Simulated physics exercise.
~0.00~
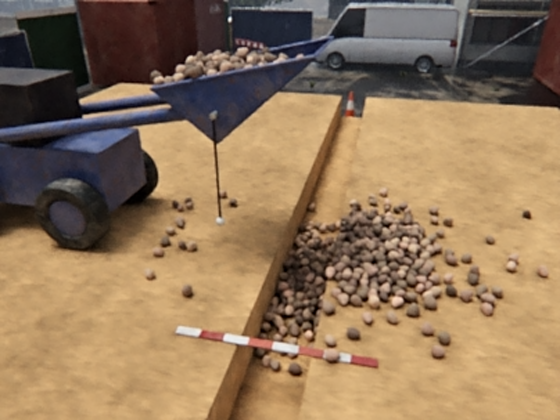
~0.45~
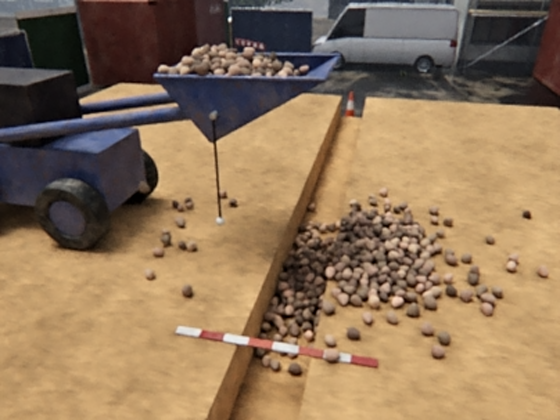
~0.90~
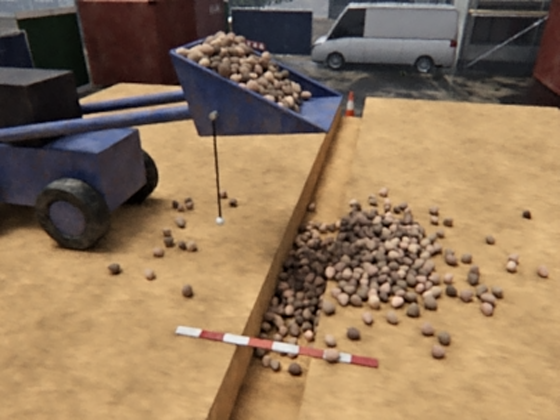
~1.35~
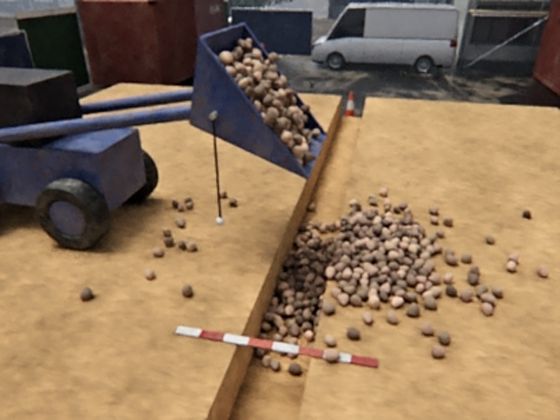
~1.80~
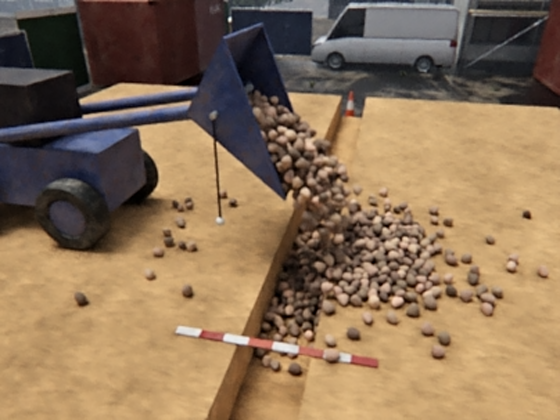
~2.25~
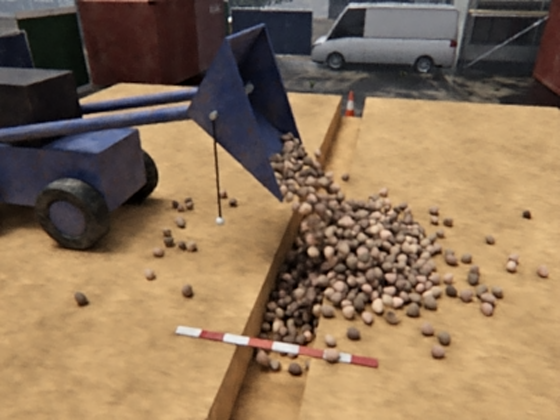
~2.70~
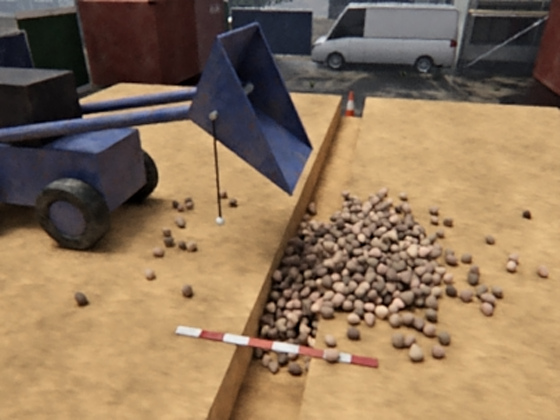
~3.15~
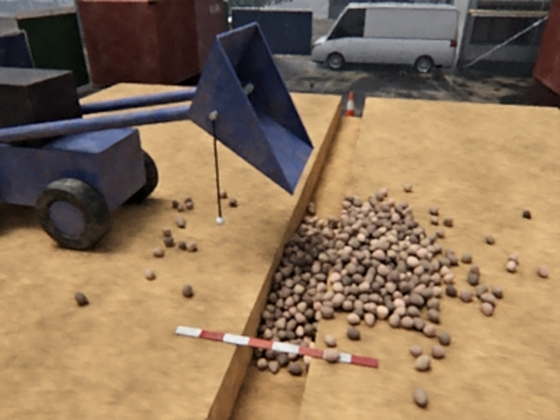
On a sandy work site, a blue loader tipped its raised bucket forward and poured rounded stones onto an earlier heap in and beyond a trench, until the bucket hung empty and a few stones had rolled out past the larger pile.
